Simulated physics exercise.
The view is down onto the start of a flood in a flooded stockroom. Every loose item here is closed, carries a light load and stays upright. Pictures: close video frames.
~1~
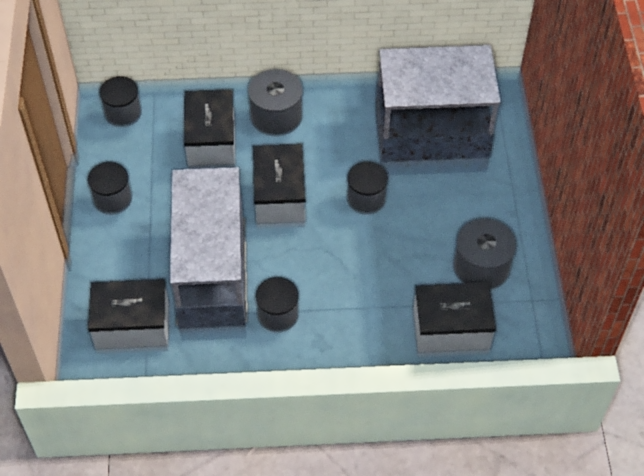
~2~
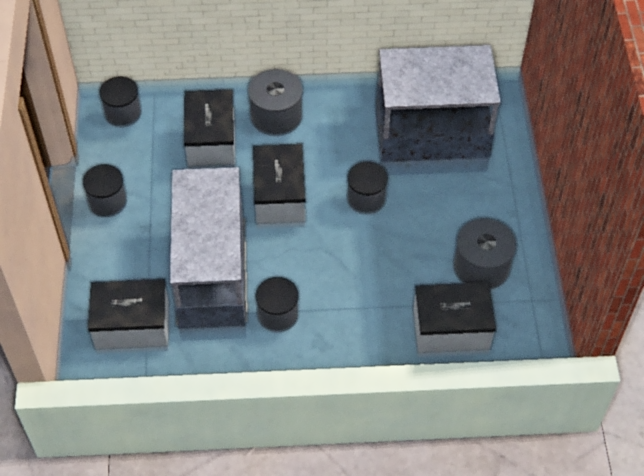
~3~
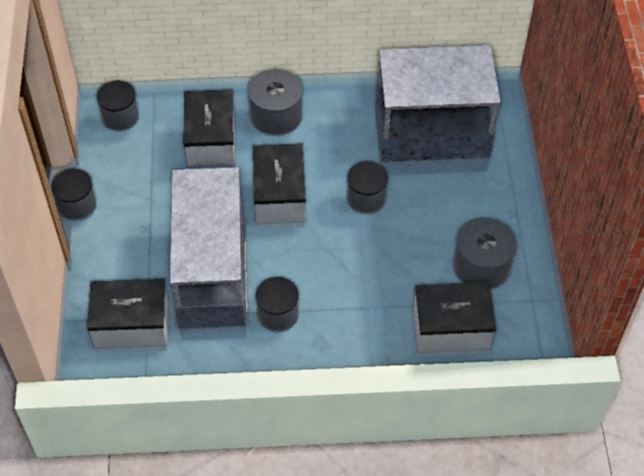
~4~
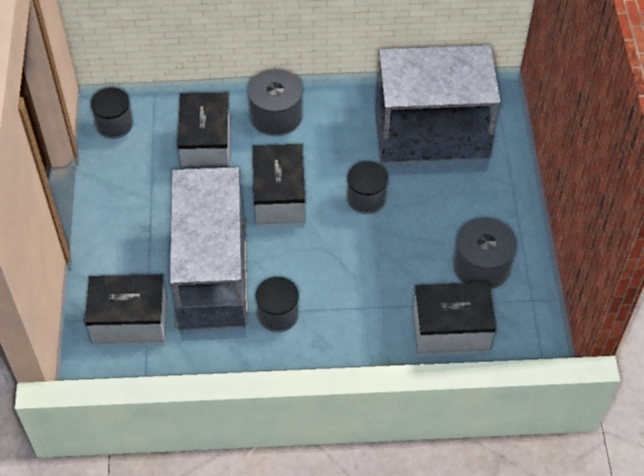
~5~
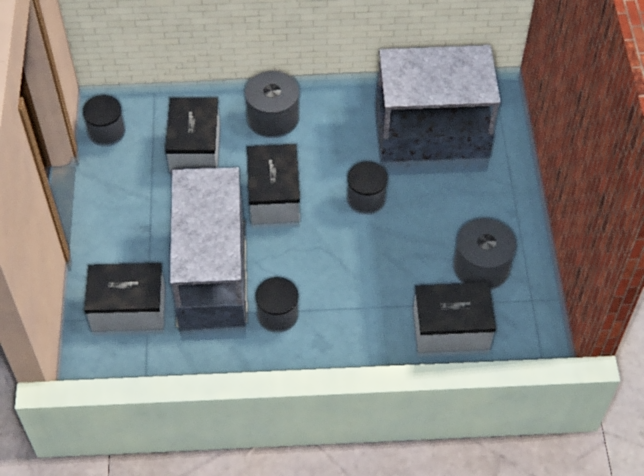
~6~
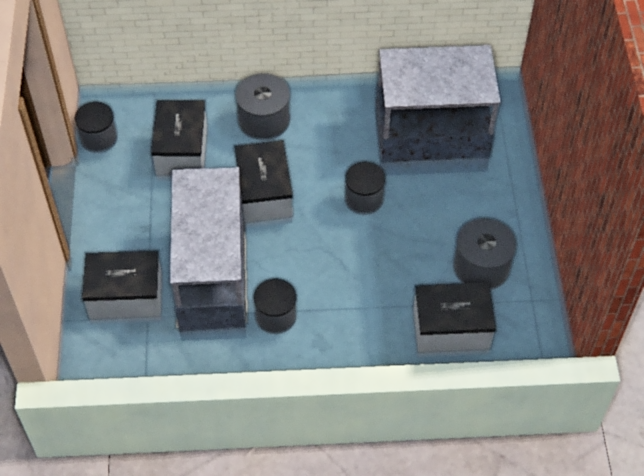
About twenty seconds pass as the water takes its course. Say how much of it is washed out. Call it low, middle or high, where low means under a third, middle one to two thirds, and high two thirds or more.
High.
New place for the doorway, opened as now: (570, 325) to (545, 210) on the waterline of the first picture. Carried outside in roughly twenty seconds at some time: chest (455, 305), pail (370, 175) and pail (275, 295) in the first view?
Following that order: Escaped; escaped; escaped.
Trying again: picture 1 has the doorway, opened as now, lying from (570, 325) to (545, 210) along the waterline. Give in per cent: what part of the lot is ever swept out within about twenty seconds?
I'd call it 60 per cent.
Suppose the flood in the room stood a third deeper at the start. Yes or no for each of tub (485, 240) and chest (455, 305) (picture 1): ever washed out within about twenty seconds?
First object: Never leaves; second object: Never leaves.
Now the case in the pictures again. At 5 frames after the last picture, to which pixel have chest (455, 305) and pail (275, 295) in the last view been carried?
About (429, 308), then about (253, 329).
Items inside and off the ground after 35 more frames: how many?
My count is 2.
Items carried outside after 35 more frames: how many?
Total: 8.
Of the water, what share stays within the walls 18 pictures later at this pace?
66 %.
A moment on, 2 of 10 are out; 8 afloat.
Next, 5 of 10 are out; 5 afloat.
Later, 8 of 10 are out; 2 afloat.
In the end, 8 of 10 are out; 1 afloat.
